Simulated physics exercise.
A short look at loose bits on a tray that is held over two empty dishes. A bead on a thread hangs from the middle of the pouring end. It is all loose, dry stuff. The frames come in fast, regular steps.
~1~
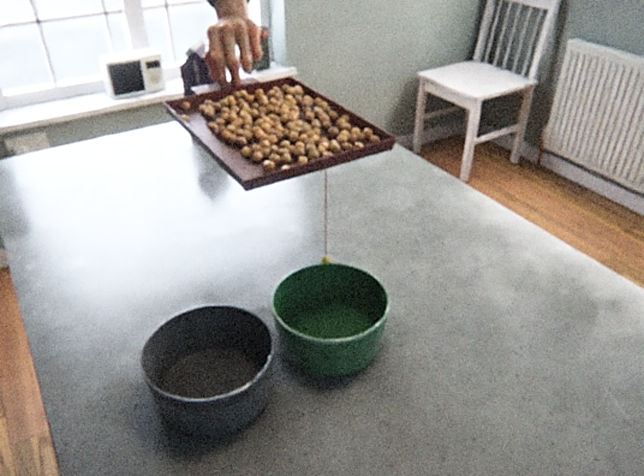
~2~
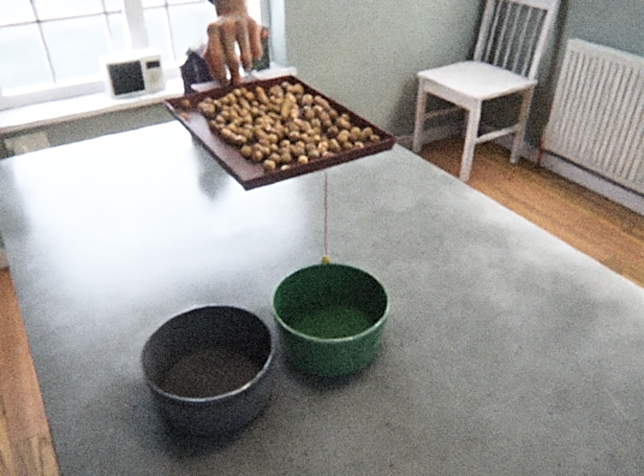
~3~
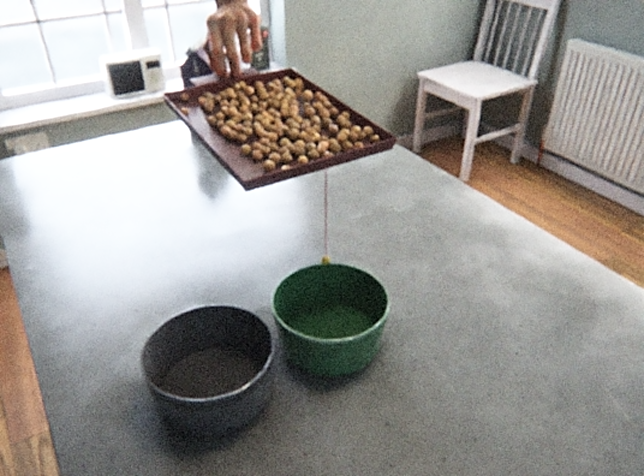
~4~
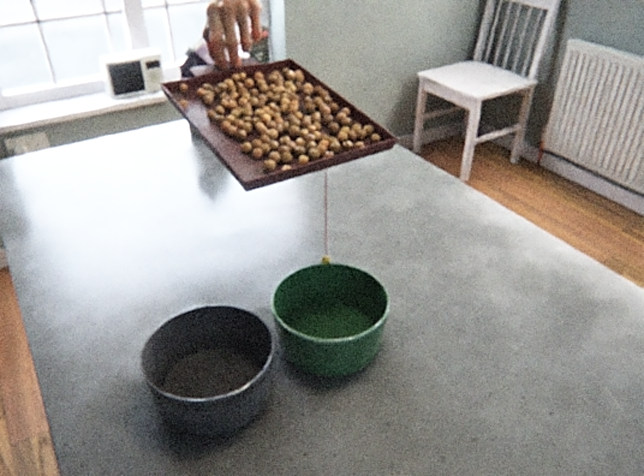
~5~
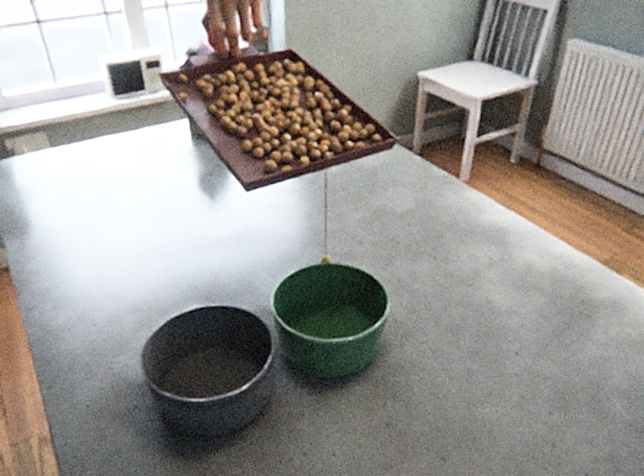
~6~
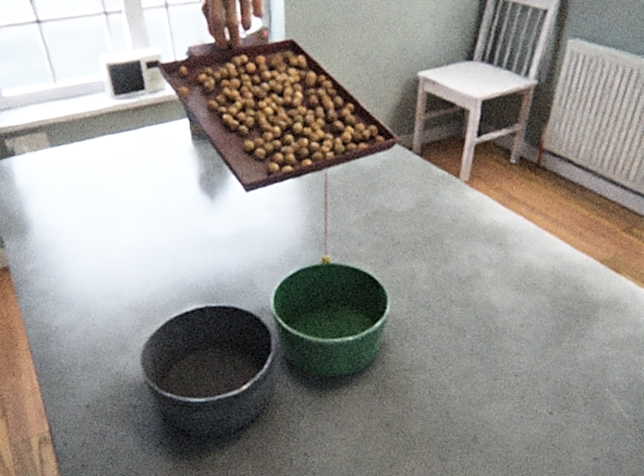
A hand gradually raises the back of a tray of round beads above two dishes.
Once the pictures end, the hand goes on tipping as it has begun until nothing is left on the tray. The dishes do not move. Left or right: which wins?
The right-hand one ends fuller.
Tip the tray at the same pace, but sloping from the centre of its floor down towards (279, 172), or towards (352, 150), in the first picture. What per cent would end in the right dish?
The first gives 40 %, the second 10 %.
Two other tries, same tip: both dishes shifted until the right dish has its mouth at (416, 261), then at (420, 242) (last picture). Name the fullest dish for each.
In turn: Left; the left dish.
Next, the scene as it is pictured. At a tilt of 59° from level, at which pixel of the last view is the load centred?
Roughly at (314, 132).
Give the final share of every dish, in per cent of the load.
Left dish near 10 in a hundred; right dish near 60.
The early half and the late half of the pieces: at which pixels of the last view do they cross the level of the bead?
Around (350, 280) and then (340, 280).
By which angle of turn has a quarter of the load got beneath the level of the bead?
Near 75 degrees.
Soon after the last picture, tray tipped steeply; nearly all on the tray; a stray few in the left dish; a stray few in the right dish; a stray few outside both; a stray few in the air.
A little later, tray tipped right over; a stray few on the tray; a small part in the left dish; about half in the right dish; about a quarter outside both; a small part in the air.
Later still, tray tipped past a quarter turn; a small part in the left dish; about two thirds in the right dish; about a third outside both.
By the end, tray tipped past a quarter turn; a small part in the left dish; about two thirds in the right dish; about a third outside both.
